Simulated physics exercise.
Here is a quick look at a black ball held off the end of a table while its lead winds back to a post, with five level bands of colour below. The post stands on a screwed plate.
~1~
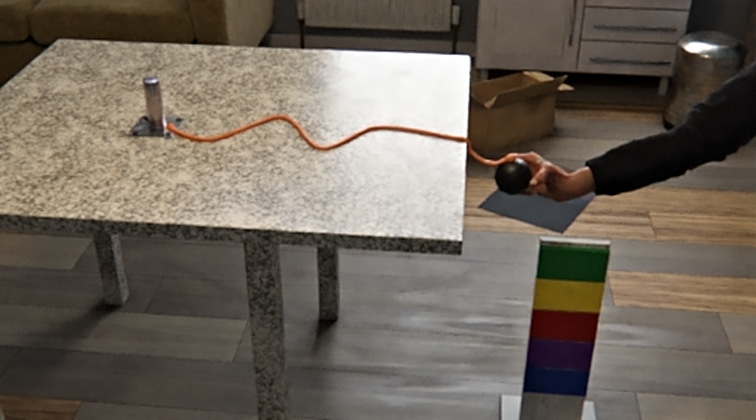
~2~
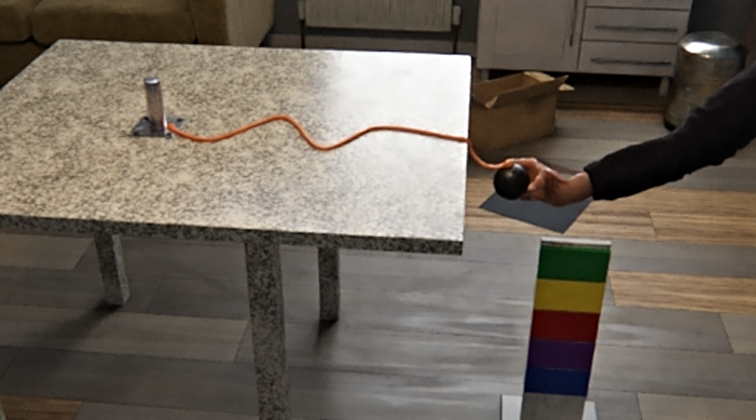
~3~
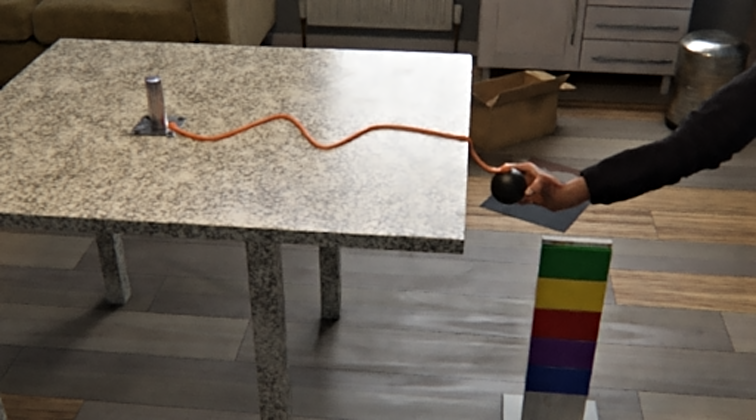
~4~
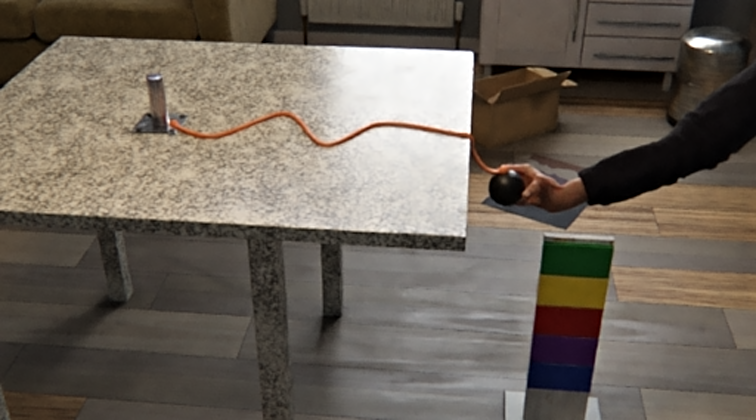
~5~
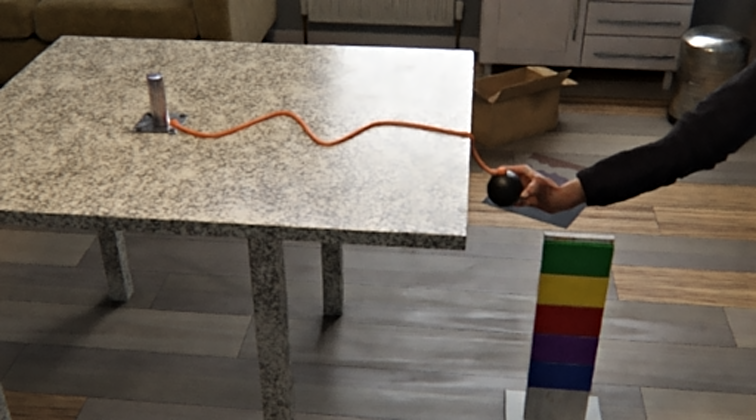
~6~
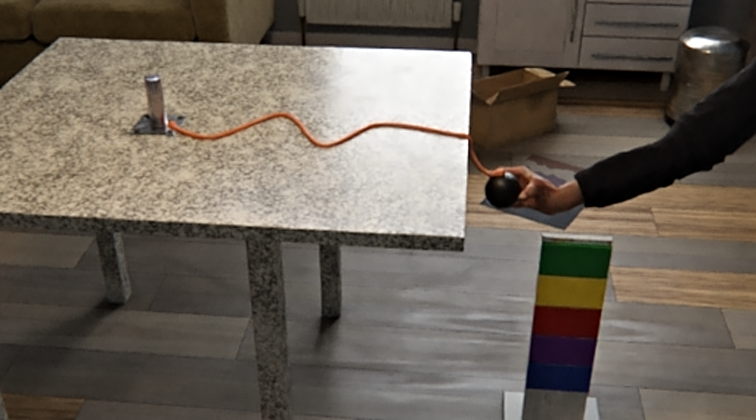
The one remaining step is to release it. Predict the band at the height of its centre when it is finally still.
The yellow band, level with its centre.
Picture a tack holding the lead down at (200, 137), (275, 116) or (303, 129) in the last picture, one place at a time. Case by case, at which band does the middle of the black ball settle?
One try after another: Yellow, then green, then green.
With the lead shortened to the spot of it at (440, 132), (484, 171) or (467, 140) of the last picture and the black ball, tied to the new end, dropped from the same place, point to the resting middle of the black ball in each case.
Try 1: About (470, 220). Try 2: About (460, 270). Try 3: About (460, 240).
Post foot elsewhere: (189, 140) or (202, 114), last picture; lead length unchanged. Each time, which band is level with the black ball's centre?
Result 1: Red. Result 2: Red.
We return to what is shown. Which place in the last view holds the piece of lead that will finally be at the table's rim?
Pixel (378, 125).
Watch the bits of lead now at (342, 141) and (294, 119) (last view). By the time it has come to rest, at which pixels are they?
One finishes at (416, 135) and the other at (326, 131).
Early on, ball near (444, 282); level with yellow.
Midway, ball near (473, 285); level with yellow.
Finally, ball near (464, 285); level with yellow. The lead holds its middle at yellow.
